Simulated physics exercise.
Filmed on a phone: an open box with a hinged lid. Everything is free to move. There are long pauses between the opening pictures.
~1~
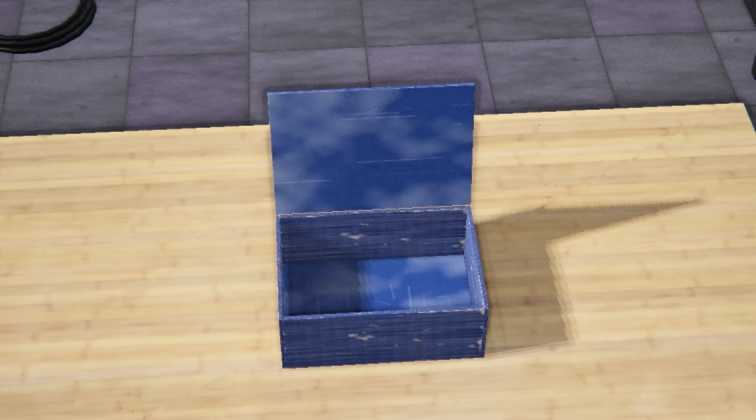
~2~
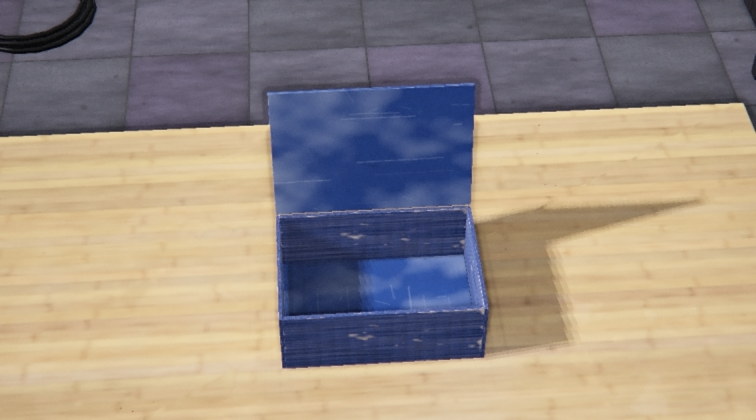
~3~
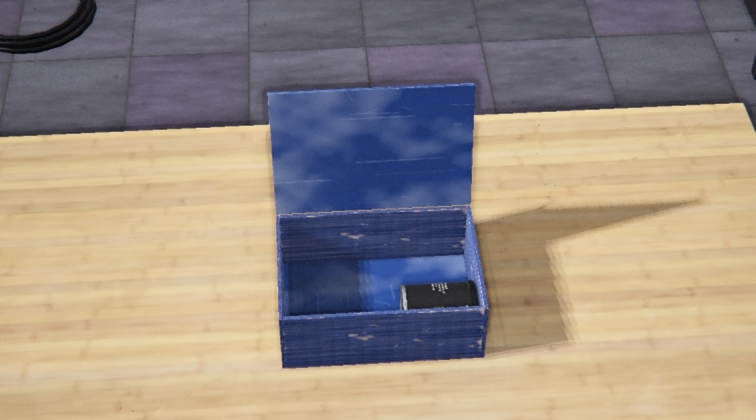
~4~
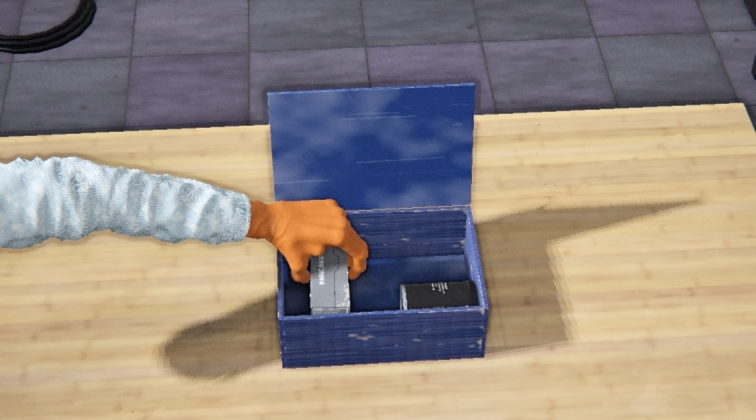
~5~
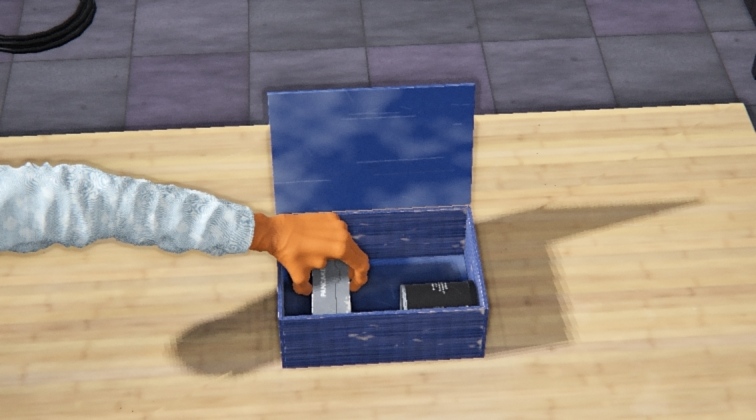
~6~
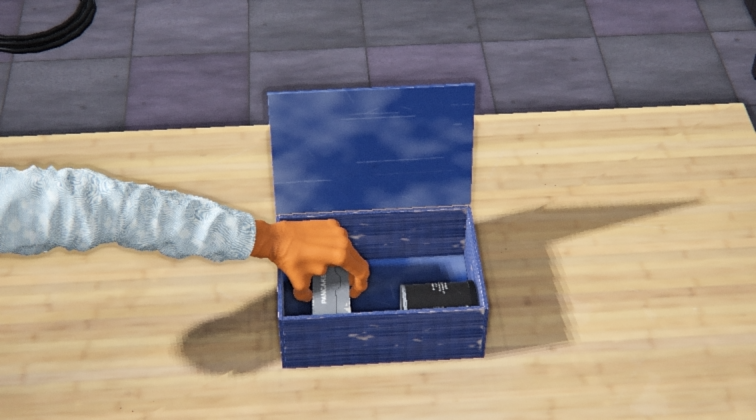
In an open blue box holding a small black item, a hand lowers a grey carton.
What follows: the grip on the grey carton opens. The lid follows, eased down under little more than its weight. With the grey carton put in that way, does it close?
Outcome: The lid sits on the rim.
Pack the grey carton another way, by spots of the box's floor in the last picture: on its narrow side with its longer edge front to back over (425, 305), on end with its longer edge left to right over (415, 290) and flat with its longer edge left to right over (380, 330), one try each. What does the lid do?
In the first case it stays ajar; in the second case it will not close; in the third case it stays ajar.
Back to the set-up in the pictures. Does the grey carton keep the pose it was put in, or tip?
The grey carton stays as placed.
Then, 1.40 s on from there, lid 72° above the rim.
Then, 2.00 s on from there, lid 30° above the rim.
In the end, lid shut; both unmoved. At the end, from the last picture's camera, grey carton near (332, 297).
